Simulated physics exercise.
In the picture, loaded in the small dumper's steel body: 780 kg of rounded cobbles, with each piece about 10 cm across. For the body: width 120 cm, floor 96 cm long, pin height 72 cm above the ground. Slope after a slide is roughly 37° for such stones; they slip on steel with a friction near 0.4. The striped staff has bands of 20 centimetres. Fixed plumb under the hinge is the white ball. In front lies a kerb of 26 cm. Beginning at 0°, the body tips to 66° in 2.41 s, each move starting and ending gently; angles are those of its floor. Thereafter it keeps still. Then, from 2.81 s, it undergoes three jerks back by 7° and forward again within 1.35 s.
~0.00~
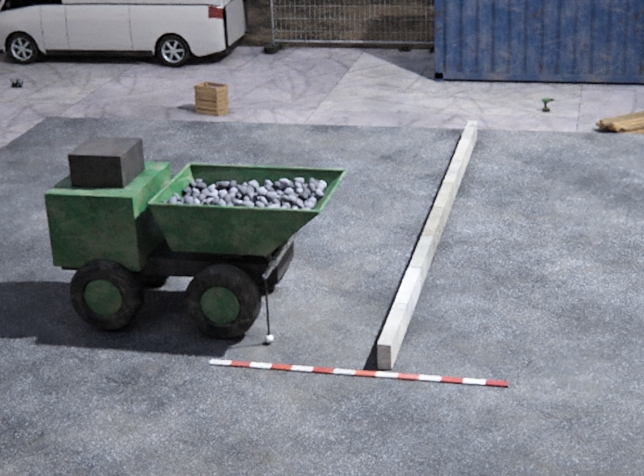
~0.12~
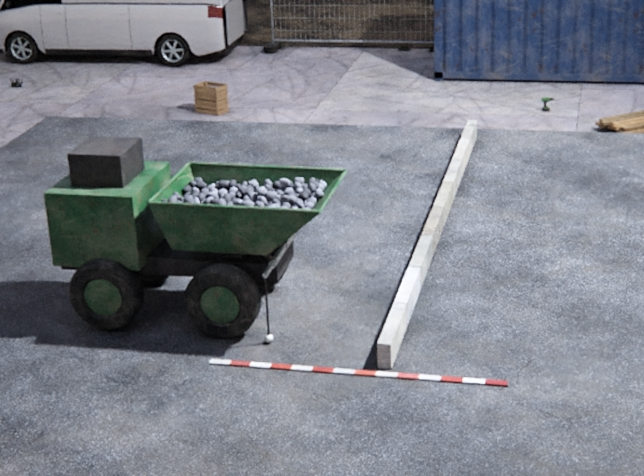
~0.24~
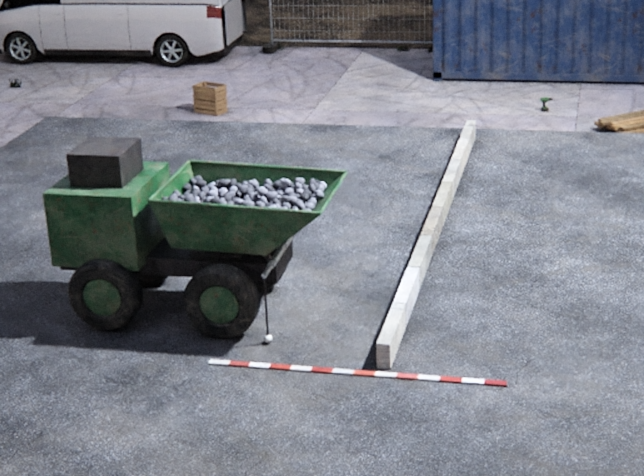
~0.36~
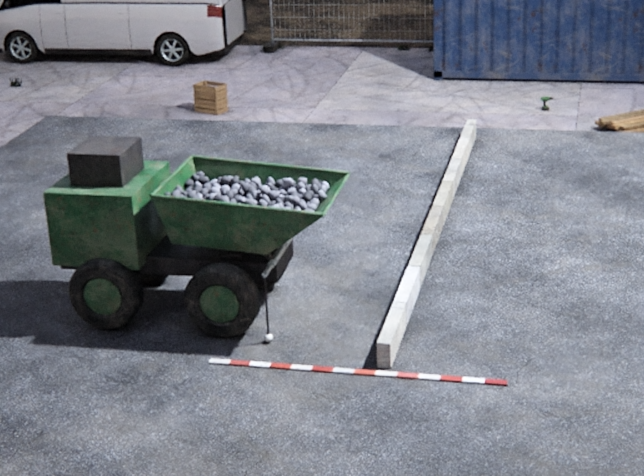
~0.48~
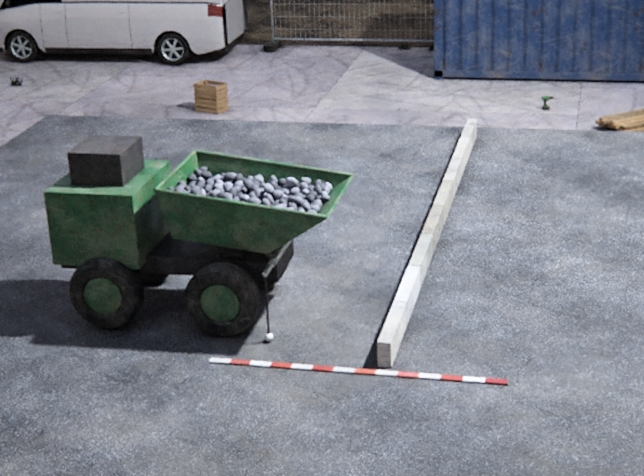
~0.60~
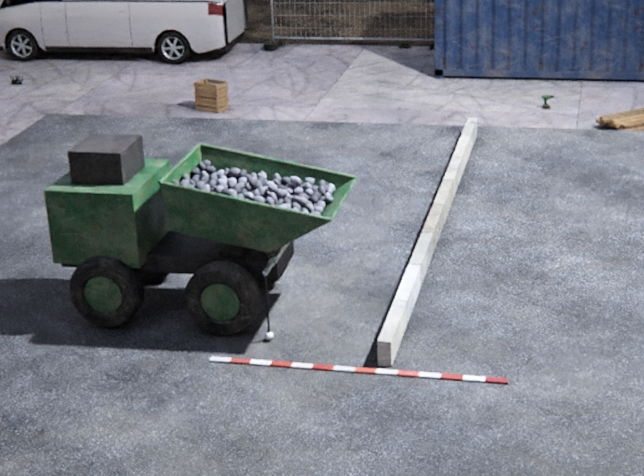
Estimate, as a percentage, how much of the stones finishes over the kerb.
I would say roughly 40 per cent.
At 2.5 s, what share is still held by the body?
About 50 per cent.
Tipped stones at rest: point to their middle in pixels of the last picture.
Their middle is at about (391, 311).
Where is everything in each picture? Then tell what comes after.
In the first frame, the body is at 0°, its lip at (319, 212); the top of the load is at (283, 187).
In the second frame, the body is at 0°, its lip at (320, 212); the top of the load is at (283, 186); the stones move at 0.1 m/s on average.
The third frame shows lip at (320, 214), floor tilted 2°, highest stones at (276, 186); the stones move at 0.2 m/s on average.
In the fourth frame, the body is at 4°, its lip at (323, 215); the top of the load is at (254, 184); the stones move at 0.2 m/s on average.
In the fifth frame, the body is at 7°, its lip at (327, 218); the top of the load is at (214, 179); the stones move at 0.3 m/s on average.
In the sixth frame, the body is at 10°, its lip at (331, 220); the top of the load is at (212, 172); the stones move at 0.3 m/s on average.
After 1.8 s the floor is at 56°; 100 % in the body; the foremost stones are at (367, 255).
After 2.5 s the floor is at 66°; 48 % in the body, 40 % on this side of the kerb, 12 % over the kerb; the foremost stones are at (457, 320).
After 4.6 s the floor is at 66°; 0 % in the body, 60 % on this side of the kerb, 40 % over the kerb; the foremost stones are at (555, 325).
After 7.4 s the floor is at 66°; 0 % in the body, 60 % on this side of the kerb, 40 % over the kerb; the foremost stones are at (555, 325).
